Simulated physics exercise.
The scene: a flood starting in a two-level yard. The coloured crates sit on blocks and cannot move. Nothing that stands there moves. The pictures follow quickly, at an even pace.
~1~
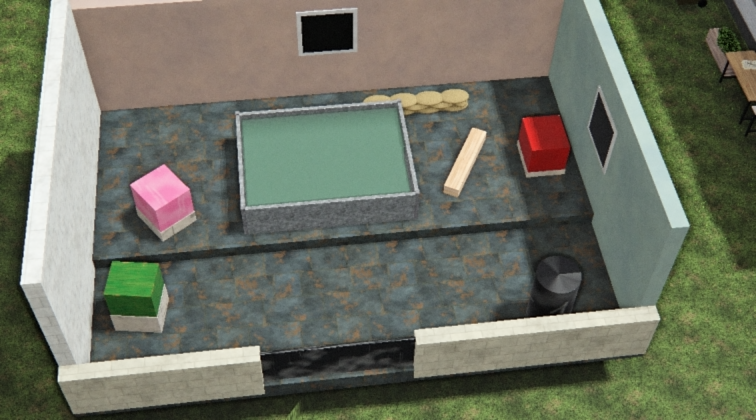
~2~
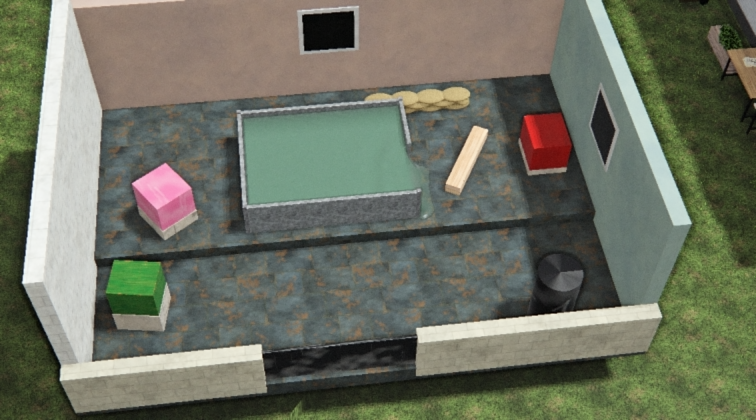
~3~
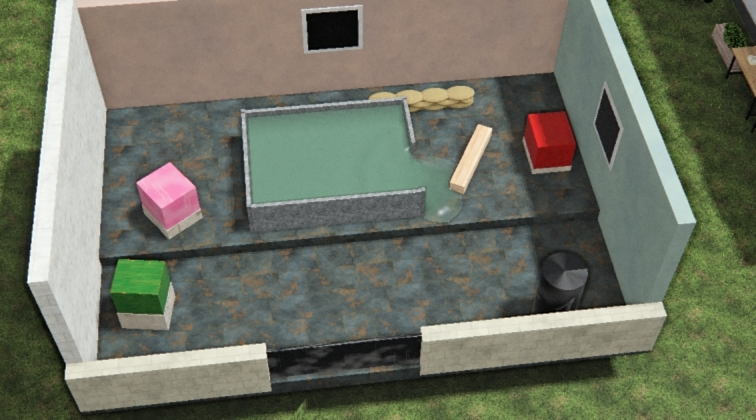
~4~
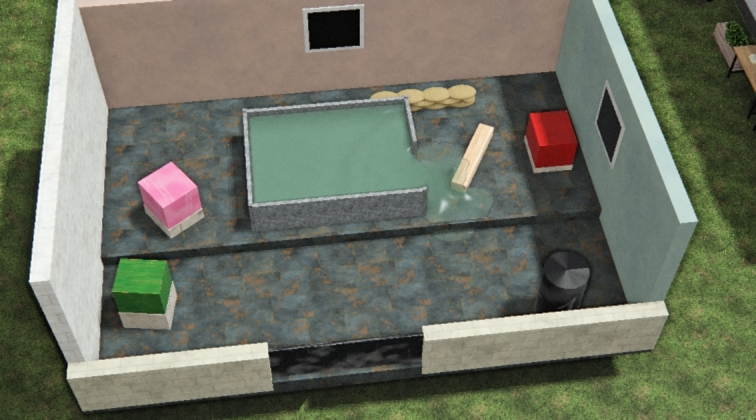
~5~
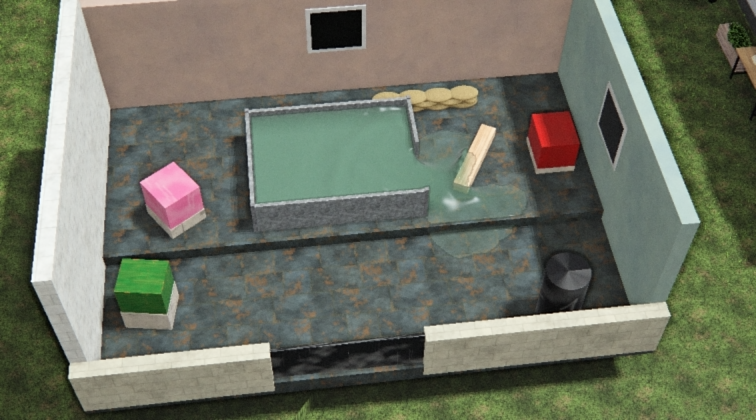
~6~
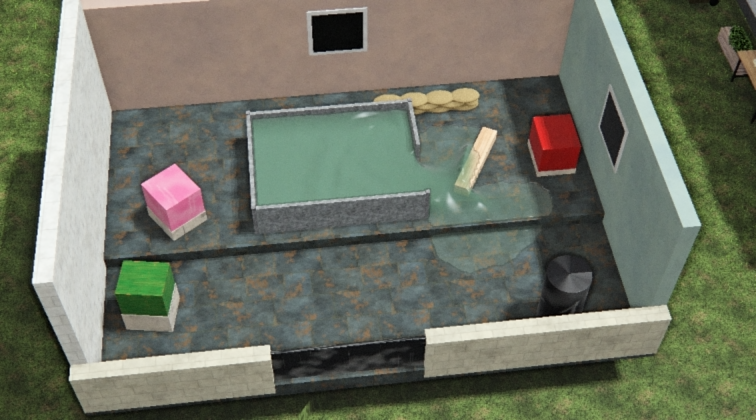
Water, still at first in an open grey-walled tank, pours through a gap at its right side, seen from high above a walled two-level yard. Pink and green blocks stand left, a red block and dark barrel right, with a pale beam and tan sacks near the tank. The water spreads right around the beam and over the step onto the lower floor, while the view drifts very slightly.
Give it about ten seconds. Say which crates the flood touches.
In the end: The pink crate keeps dry; the green crate keeps dry; the red crate is soaked.
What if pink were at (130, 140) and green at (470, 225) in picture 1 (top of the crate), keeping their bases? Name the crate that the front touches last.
Last comes the pink one.
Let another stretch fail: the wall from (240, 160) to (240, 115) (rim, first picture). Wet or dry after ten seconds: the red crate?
One by one: The red one is spared.
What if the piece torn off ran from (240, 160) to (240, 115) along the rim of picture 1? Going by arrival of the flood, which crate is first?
The pink-painted one.
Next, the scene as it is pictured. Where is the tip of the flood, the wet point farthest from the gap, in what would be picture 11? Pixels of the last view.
At about (613, 265).
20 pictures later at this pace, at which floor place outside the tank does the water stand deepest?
At about (577, 339).
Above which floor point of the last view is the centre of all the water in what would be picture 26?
Around (419, 192).
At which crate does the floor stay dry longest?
That is the pink one.
A moment on, water covers 20 % of the floor; the pink crate not reached, the green crate not reached, the red crate water round its plinth.
Next, water covers 30 % of the floor; the pink crate not reached, the green crate not reached, the red crate water round its plinth.
Then, water covers 45 % of the floor; the pink crate not reached, the green crate not reached, the red crate water round its plinth.
Later, water covers 70 % of the floor; the pink crate not reached, the green crate not reached, the red crate water round its plinth.
In the end, water covers 90 % of the floor; the pink crate stayed above the water, the green crate stayed above the water, the red crate was topped.
